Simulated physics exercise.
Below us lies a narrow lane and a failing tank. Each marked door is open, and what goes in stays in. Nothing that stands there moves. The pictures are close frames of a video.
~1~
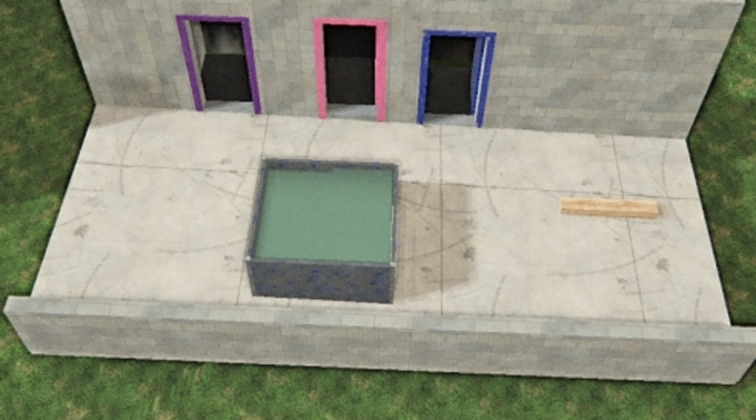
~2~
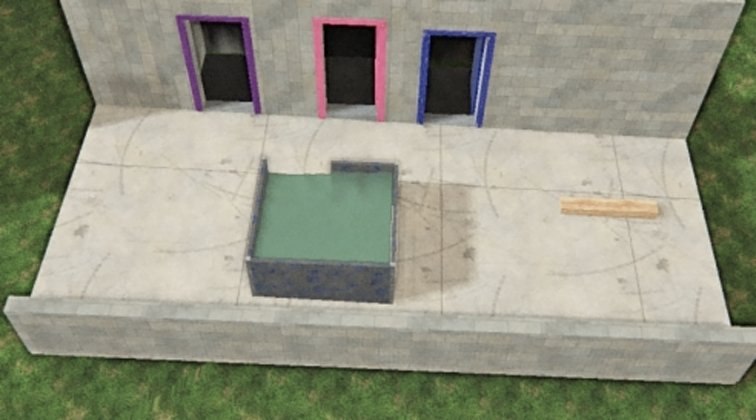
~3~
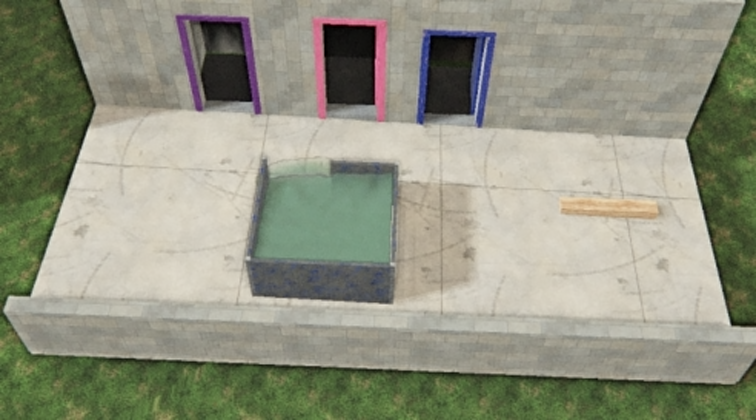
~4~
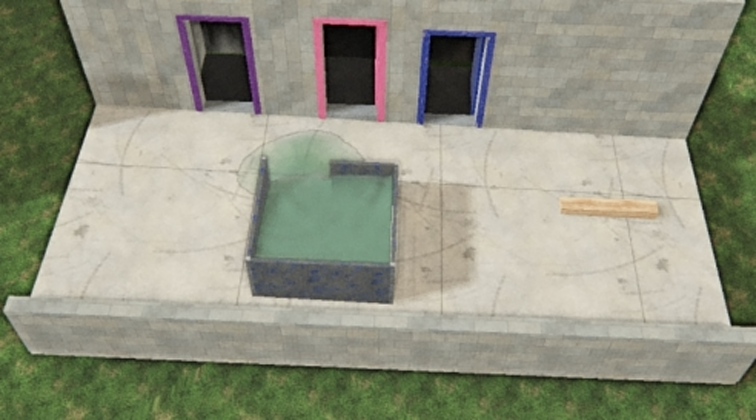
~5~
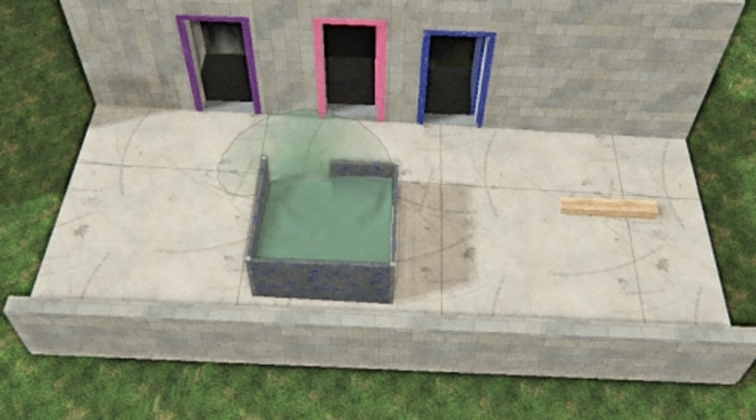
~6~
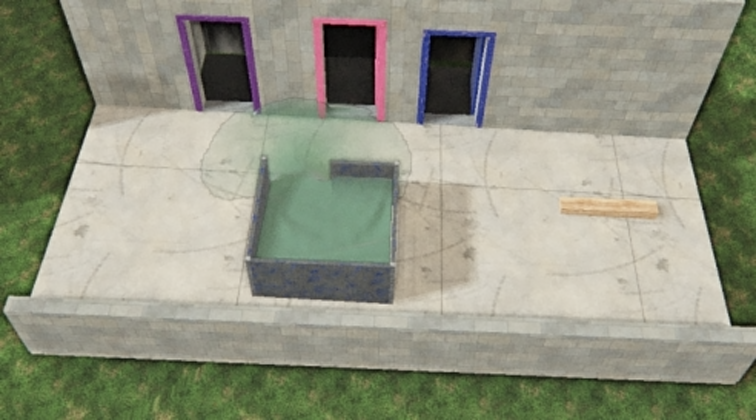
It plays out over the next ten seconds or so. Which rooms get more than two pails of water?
In the end: The pink door lets in a lot; the purple door lets in a lot; the blue door lets in a lot.
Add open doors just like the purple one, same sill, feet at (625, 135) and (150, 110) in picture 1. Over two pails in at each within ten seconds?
One after the other: Holds, lets more in.
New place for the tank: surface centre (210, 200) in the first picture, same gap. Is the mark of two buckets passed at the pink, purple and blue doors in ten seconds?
Then: Pink takes less; purple floods; blue lets less in.
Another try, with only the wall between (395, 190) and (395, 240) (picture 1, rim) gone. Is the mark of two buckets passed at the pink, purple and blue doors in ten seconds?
One by one: Pink door holds, purple door lets less in, blue door takes less.
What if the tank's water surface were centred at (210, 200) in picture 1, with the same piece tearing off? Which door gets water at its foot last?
I say the blue one.
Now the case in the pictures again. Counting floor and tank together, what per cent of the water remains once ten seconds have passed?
Near 38 in a hundred.
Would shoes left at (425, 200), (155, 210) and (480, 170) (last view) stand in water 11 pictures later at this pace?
In that order: Clear, dry, flooded.
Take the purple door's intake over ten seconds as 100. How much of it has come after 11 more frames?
Near 40 in a hundred.
A moment on, water covers 15 % of the floor; the pink door over two buckets in, the purple door over two buckets in, the blue door wet at the sill, nothing in.
Next, water covers 25 % of the floor; the pink door far over two buckets in, the purple door far over two buckets in, the blue door under two buckets in.
Then, water covers 45 % of the floor; the pink door far over two buckets in, the purple door far over two buckets in, the blue door under two buckets in.
Later, water covers 55 % of the floor; the pink door far over two buckets in, the purple door far over two buckets in, the blue door over two buckets in.
In the end, water covers 60 % of the floor; the pink door far over two buckets in, the purple door far over two buckets in, the blue door over two buckets in.
